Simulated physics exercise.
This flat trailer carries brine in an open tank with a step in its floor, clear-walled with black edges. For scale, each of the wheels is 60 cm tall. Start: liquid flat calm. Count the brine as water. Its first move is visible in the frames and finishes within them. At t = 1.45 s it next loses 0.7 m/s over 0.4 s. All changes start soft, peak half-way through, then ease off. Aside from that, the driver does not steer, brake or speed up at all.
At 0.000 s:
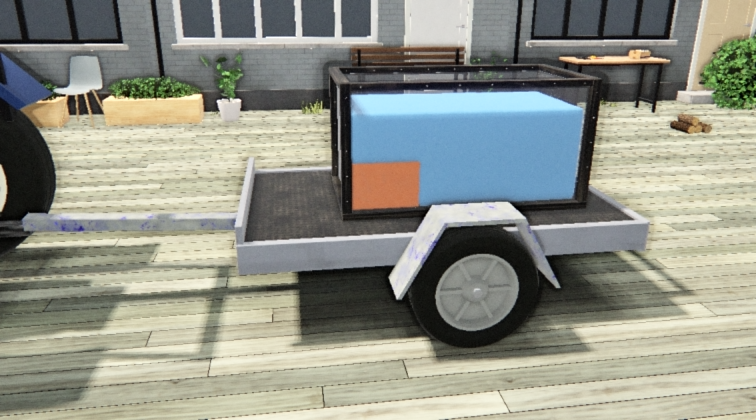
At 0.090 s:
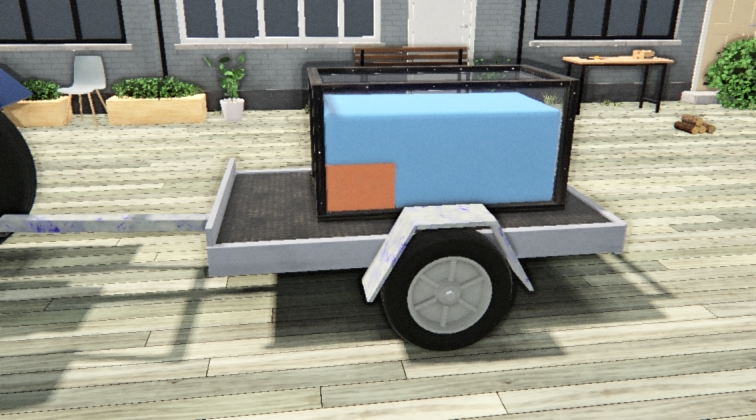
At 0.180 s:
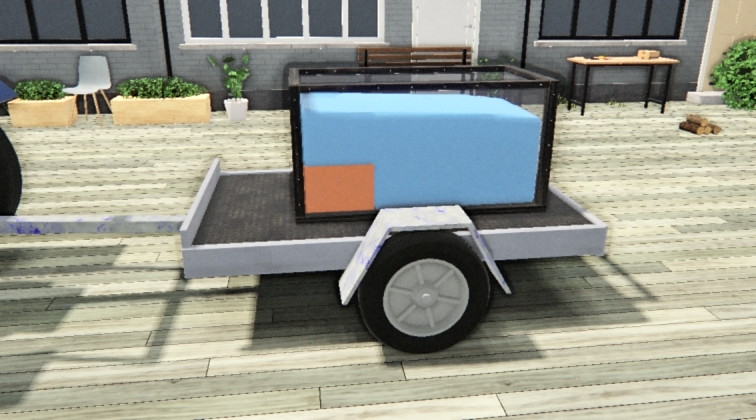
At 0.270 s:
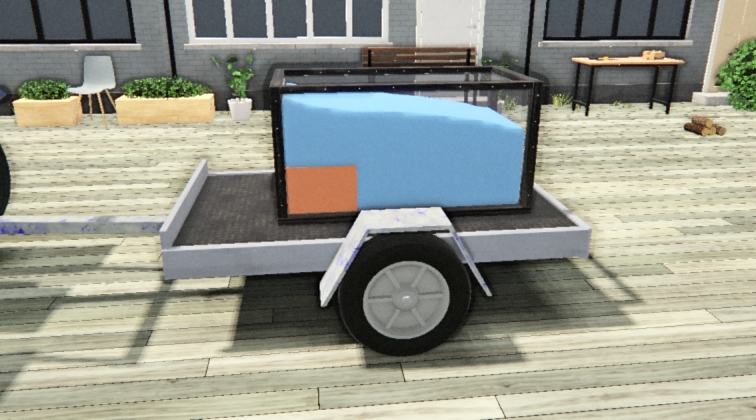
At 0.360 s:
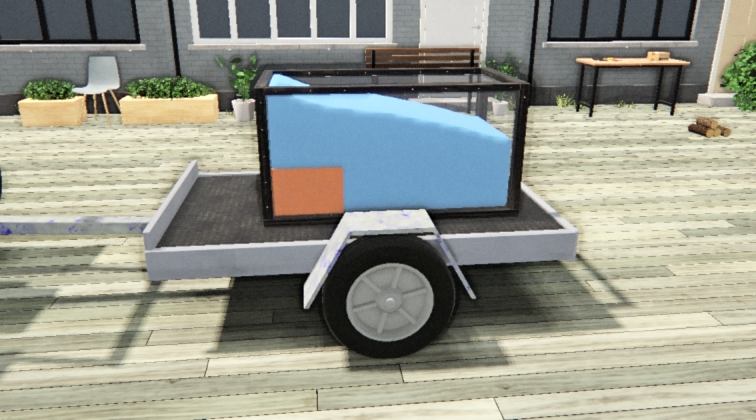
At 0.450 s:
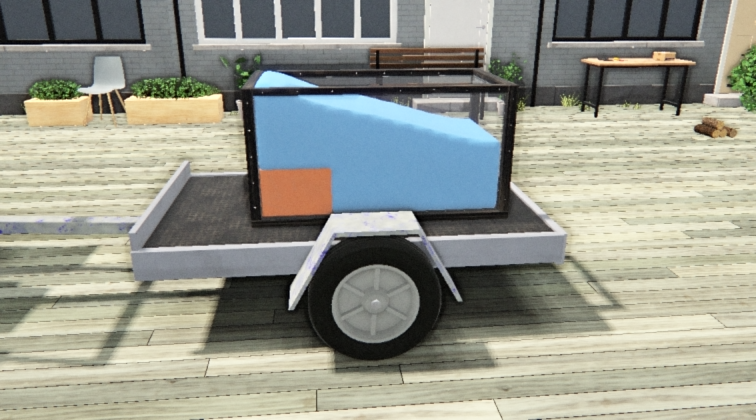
Blue water in a clear tank on a trailer rolling left tilts, rising towards the left.
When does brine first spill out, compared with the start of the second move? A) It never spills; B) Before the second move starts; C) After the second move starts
Option C: After the second move starts.
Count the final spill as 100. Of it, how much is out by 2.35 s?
I'd say somewhere near 80 per cent.
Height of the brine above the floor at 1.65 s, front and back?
Some 48 cm in front and some 44 cm behind.
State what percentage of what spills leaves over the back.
Close to 0% of it goes that way.
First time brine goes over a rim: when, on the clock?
It happens at some 2.2 s.
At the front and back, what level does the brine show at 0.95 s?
Front: 48 cm; back: 52 cm.
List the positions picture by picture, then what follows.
Level at the front (364, 111); level at the back (565, 107); still flat; edge of the step at (386, 164); the front is on the left, levels are read along the near wall; a wheel hub at (480, 297), in the first frame.
Level at the front (338, 112); level at the back (542, 108); still flat, in the second frame.
Level at the front (316, 105); level at the back (523, 114); rising 3° towards the front, in the third frame.
Level at the front (298, 98); level at the back (506, 128); rising 9° towards the front, in the fourth frame.
Level at the back (493, 134); rising 13° towards the front, in the fifth frame.
Level at the front (270, 83); level at the back (483, 138); rising 15° towards the front; a wheel hub at (377, 309), in the sixth frame.
By 0.95 s front 48 cm, middle 45 cm, back 52 cm above the lowest part of the floor; no loss so far.
By 1.65 s front 49 cm, middle 50 cm, back 43 cm above the lowest part of the floor; no loss so far.
By 2.35 s front 51 cm, middle 44 cm, back 46 cm above the lowest part of the floor; the loss stands at 4 per cent, over the front.
By 4.84 s the loss stands at 5 per cent, over the front; the first of it left at about 2.25 s, and the second move began at 1.45 s.
